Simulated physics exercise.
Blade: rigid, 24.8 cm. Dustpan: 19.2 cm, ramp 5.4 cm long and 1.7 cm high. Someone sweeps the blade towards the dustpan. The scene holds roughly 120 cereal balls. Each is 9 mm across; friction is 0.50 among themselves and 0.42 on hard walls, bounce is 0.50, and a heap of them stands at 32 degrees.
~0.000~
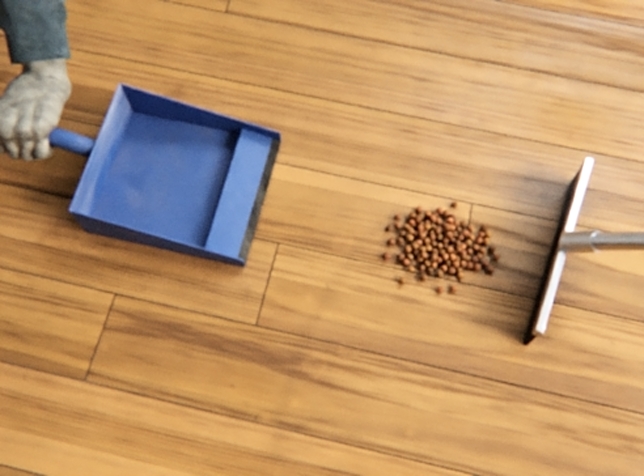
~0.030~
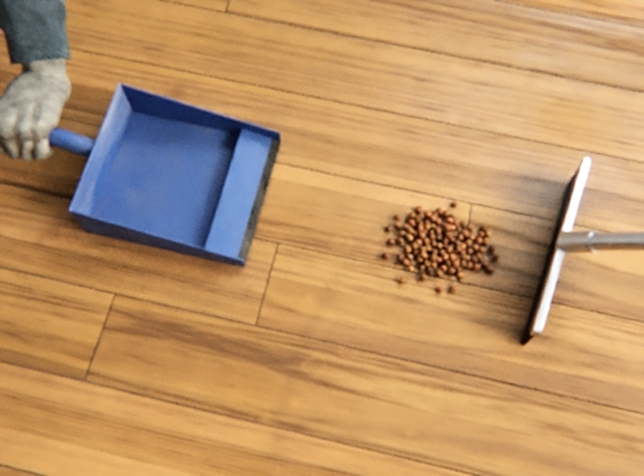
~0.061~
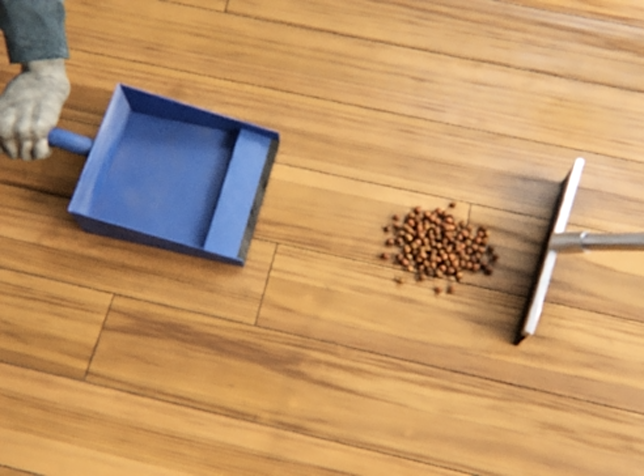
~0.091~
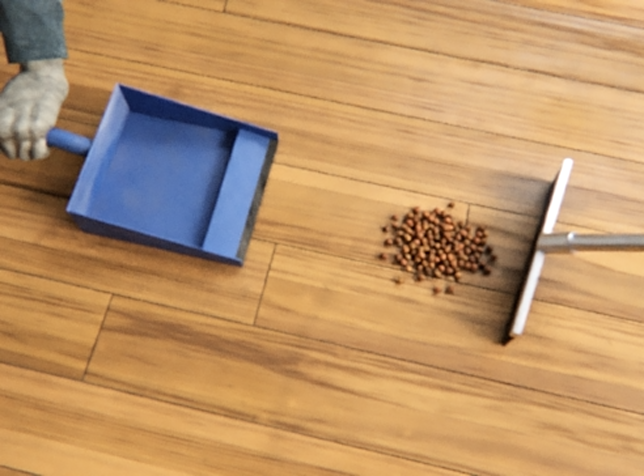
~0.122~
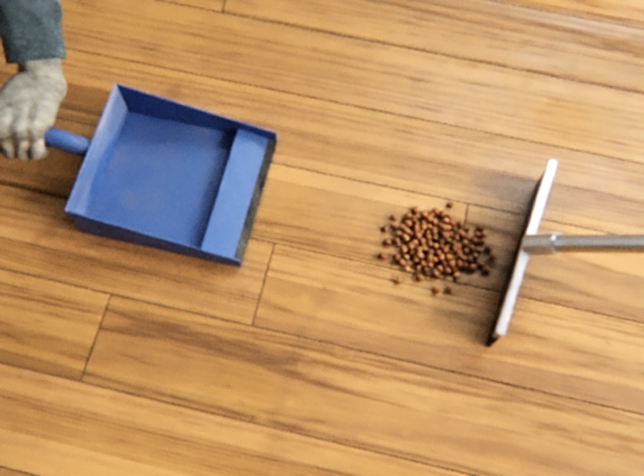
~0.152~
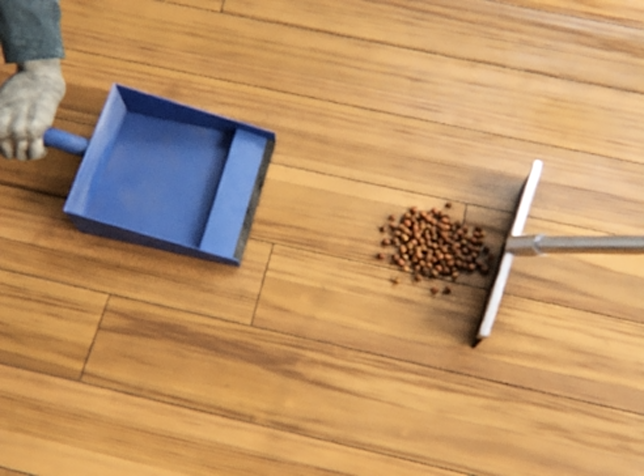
A long-handled blade slides left across the wooden floor, closing in on small brown balls.
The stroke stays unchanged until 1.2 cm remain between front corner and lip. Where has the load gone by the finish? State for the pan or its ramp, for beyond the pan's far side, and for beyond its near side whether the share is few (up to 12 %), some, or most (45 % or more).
Pan: Few, far side: Few, near side: Some.
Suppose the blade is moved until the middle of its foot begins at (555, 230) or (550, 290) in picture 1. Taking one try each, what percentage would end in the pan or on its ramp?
10 and 0 per cent, roughly.
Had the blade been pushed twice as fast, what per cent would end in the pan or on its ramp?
It would come to roughly 15 percent.
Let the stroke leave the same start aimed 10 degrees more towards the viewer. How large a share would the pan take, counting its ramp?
Around 0 %.
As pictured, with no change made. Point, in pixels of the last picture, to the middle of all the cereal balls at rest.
Approximately (262, 224) in the last picture.
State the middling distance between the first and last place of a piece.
Median: Approx. 24 cm.
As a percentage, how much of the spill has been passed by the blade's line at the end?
15 %.
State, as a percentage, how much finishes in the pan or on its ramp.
It comes to close to 5 percent.
After 0.42 s, middle of the blade 18 cm from the lip; 0 % over the lip, far side 0 %, near side 0 %.
After 0.59 s, middle of the blade 9 cm from the lip; 0 % over the lip, far side 0 %, near side 15 %.
Then, at 0.89 s, middle of the blade 3 cm from the lip; 5 % over the lip, far side 5 %, near side 20 %.
By 1.2 s all is still; pan 5 %, far side 5 %, near side 20 %, in front of the lip or behind the blade 75 %.
